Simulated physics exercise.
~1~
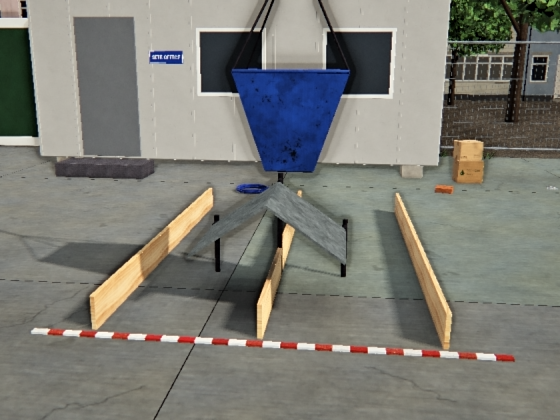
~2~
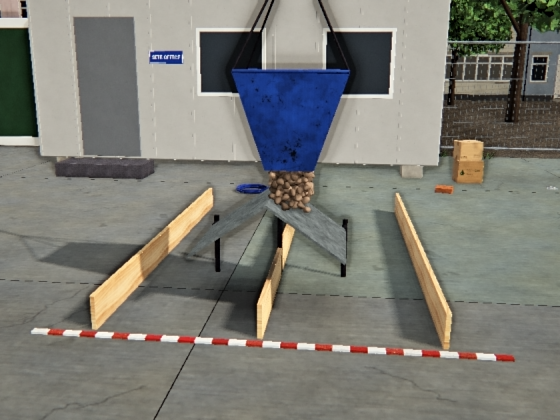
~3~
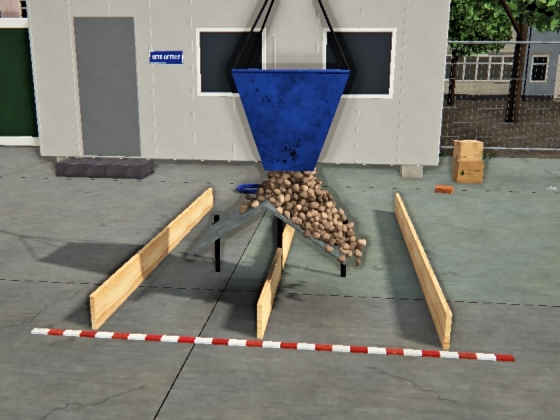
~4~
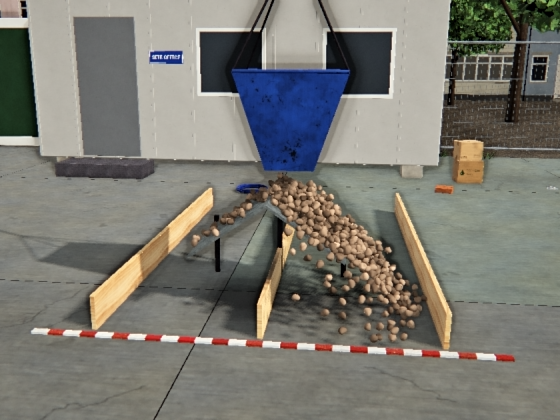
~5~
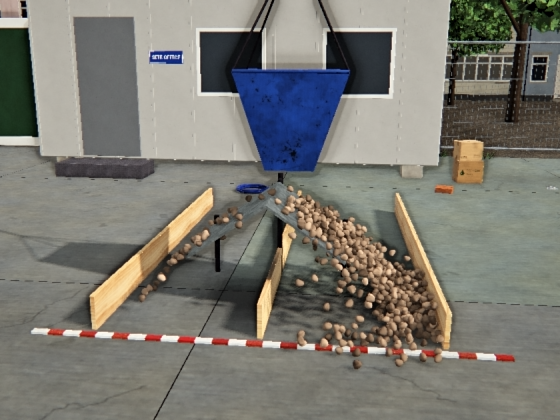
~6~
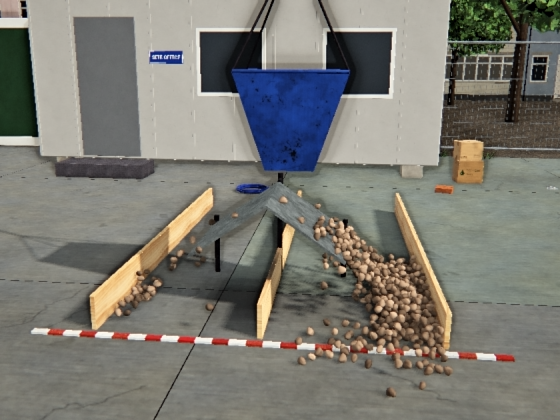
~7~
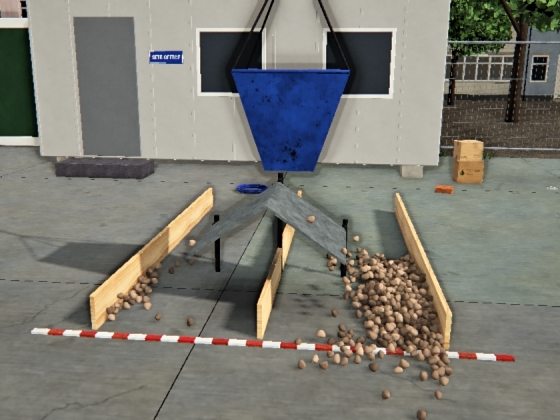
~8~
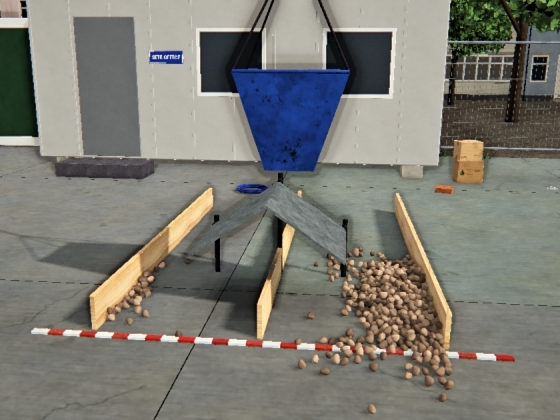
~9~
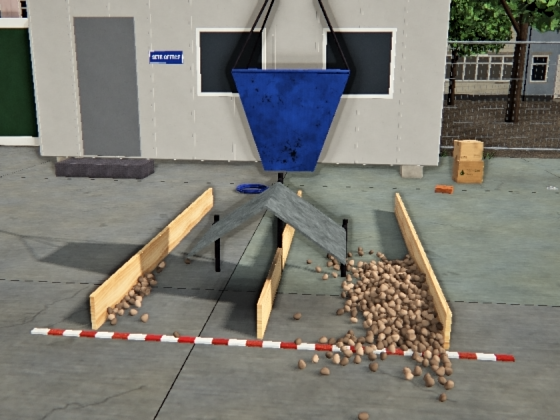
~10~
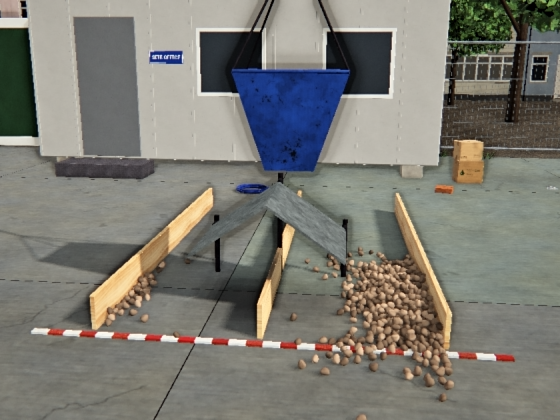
A blue hopper dropped a load of rounded brown stones onto a peaked steel ramp, and most tumbled down the right side between the wooden planks, ending in a big heap there, with only a small scattering in the left bay.
